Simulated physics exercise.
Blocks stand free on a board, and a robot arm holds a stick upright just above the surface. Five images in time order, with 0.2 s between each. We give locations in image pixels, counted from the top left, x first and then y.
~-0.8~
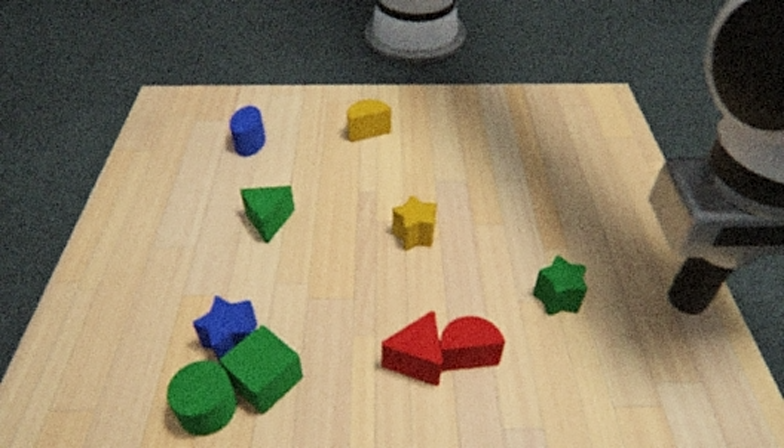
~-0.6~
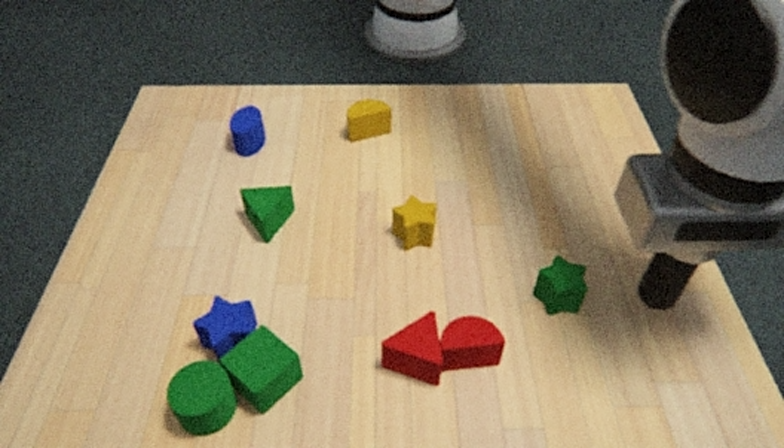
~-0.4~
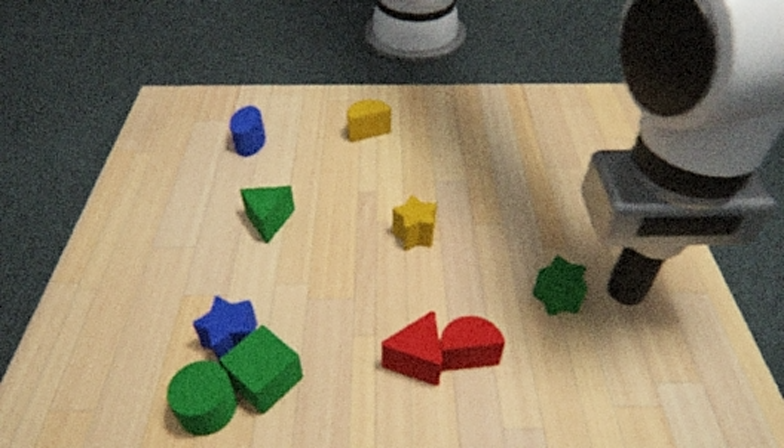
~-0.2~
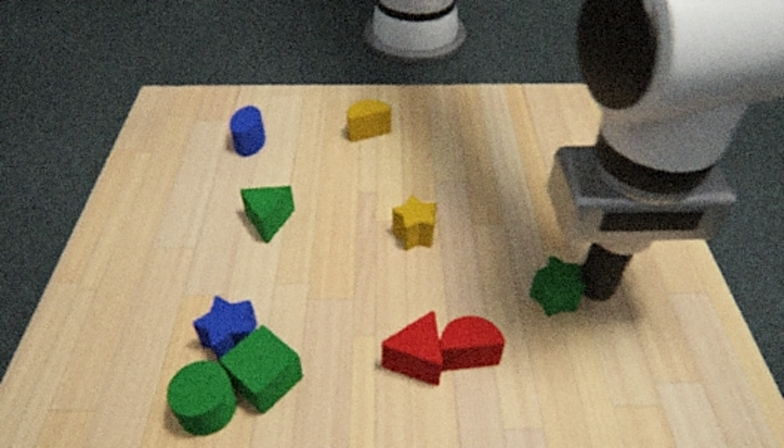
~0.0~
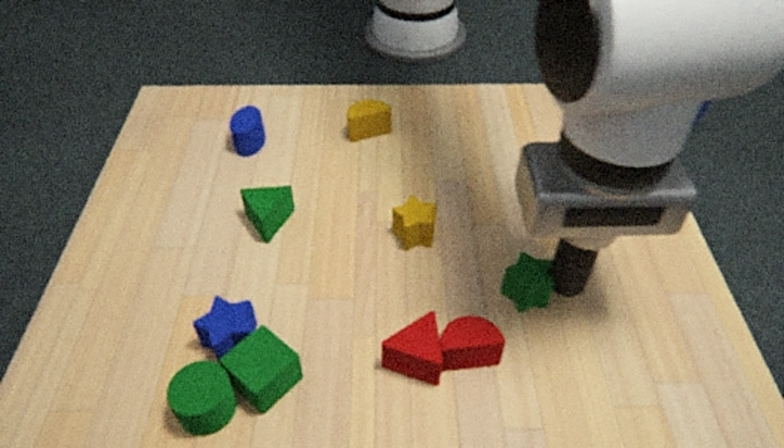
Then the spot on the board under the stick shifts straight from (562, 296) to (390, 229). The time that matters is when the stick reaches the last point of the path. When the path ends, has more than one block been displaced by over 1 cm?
Going by the path, yes.
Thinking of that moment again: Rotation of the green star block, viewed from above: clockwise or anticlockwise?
Spin direction: Counter-clockwise.
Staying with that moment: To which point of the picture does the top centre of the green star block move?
Its top middle is near (437, 253).
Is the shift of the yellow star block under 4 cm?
No, that is not how it ends up.
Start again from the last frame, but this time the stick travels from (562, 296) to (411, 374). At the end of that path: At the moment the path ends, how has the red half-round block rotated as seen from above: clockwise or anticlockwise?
Looking down, my answer is that the red half-round block rotates anticlockwise.
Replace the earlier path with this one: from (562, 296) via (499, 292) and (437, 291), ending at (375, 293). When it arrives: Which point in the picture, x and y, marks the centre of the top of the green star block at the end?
In the picture, it is at (337, 266).
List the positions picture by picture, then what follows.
The first frame shows tip of the stick (687, 300), middles of tops, yellow star block (416, 211), green star block (566, 274).
The second frame shows stick (656, 296), nothing pushed.
The third frame shows stick (626, 292), nothing pushed.
The fourth frame shows stick (596, 288), green star block (562, 274).
The fifth frame shows stick (566, 283), yellow star block (416, 211), green star block (532, 270).
The first path, step by step. One third of the way, stick (502, 259); green star block (471, 256), turned 25° anticlockwise.
Two thirds of the way, stick (444, 237); yellow star block (411, 208); green star block (438, 253), turned 75° anticlockwise.
At the end, stick (390, 216); yellow star block (376, 184), turned 55° clockwise; green star block (437, 253), turned 75° anticlockwise.
